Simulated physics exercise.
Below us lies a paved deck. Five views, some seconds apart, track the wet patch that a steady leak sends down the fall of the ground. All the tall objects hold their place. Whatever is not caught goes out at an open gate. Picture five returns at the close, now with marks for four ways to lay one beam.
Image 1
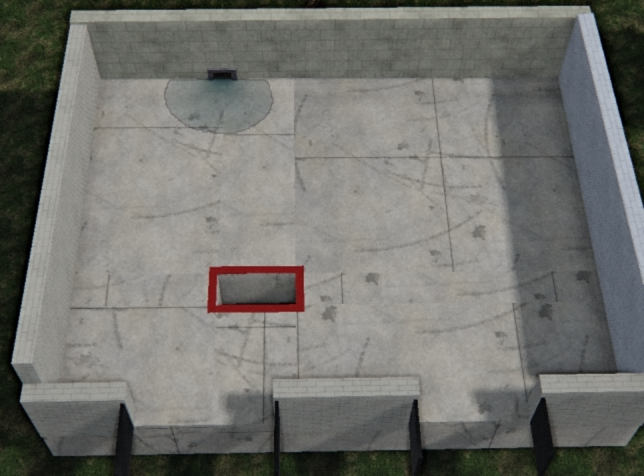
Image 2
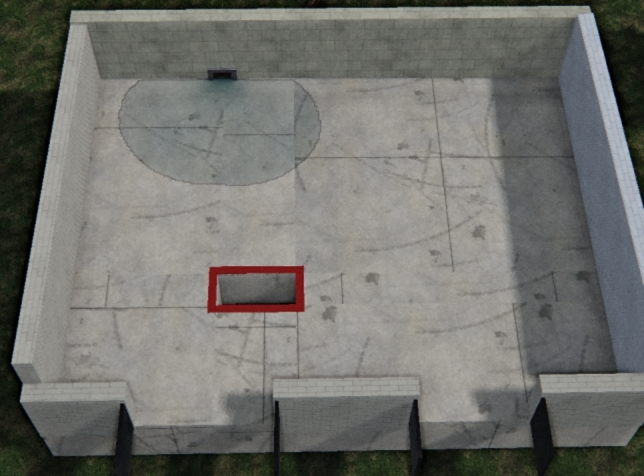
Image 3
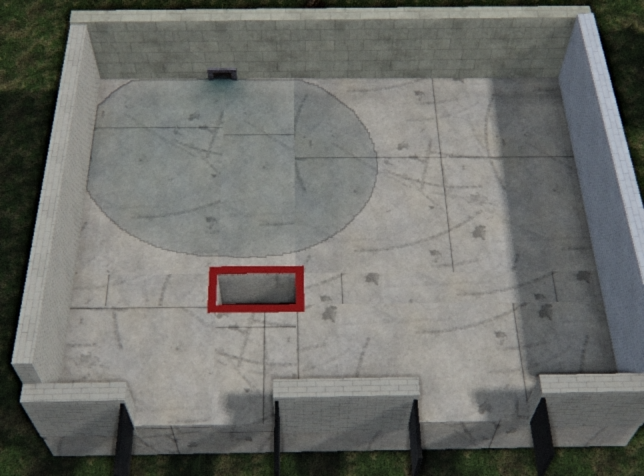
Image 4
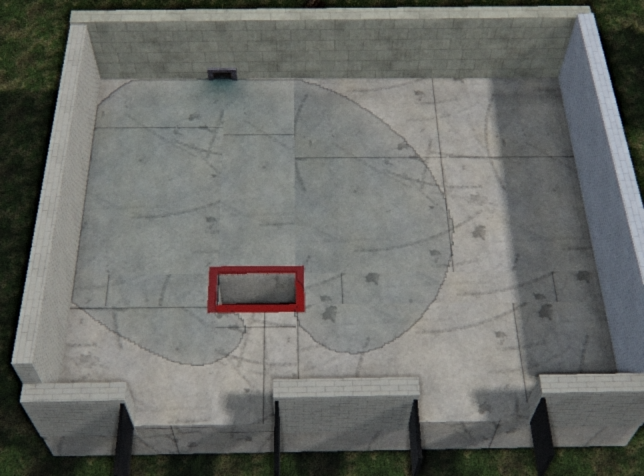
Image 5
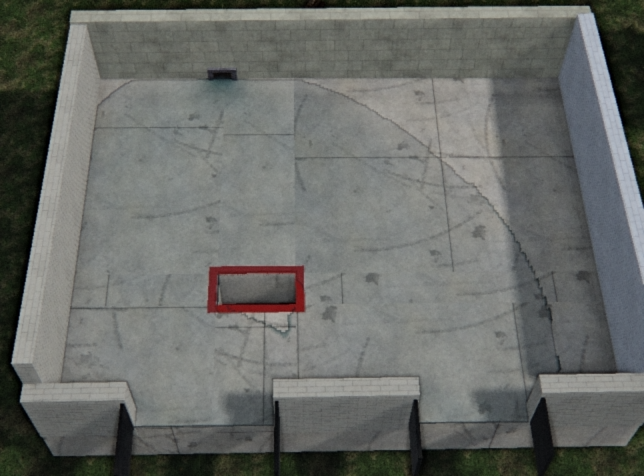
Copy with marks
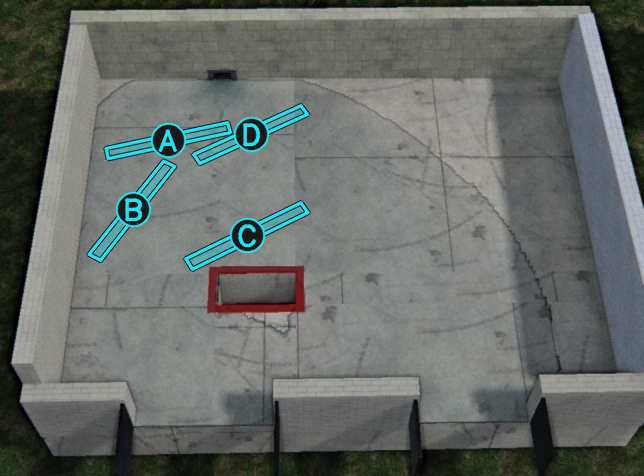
Water spreads from a small dark outlet at the foot of the far wall, seen from high above a pale, walled paved deck with grass around it. A red-rimmed rectangular opening sits left of centre, with gaps in the near wall and shadow along the right. The thin, bluish sheet widens in a rounded shape, reaches and wraps around the red rim, then covers most of the floor.
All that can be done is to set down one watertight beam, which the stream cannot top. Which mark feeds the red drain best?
Spot B does it best.
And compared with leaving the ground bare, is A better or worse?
Spot A is worse.
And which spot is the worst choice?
It is C.
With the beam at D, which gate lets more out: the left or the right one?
The left gate.
On the marked copy, A from (107, 153) to (228, 127); B from (94, 257) to (169, 163); C from (189, 263) to (304, 207); D from (196, 158) to (304, 110).
If A is chosen, about 12 % of the stream runs into the red drain, about 88 % out by the gates.
If B is chosen, about 26 % of the stream runs into the red drain, about 73 % out by the gates.
If C is chosen, next to none of the stream runs into the red drain, about 99 % out by the gates.
If D is chosen, about 10 % of the stream runs into the red drain, about 90 % out by the gates.
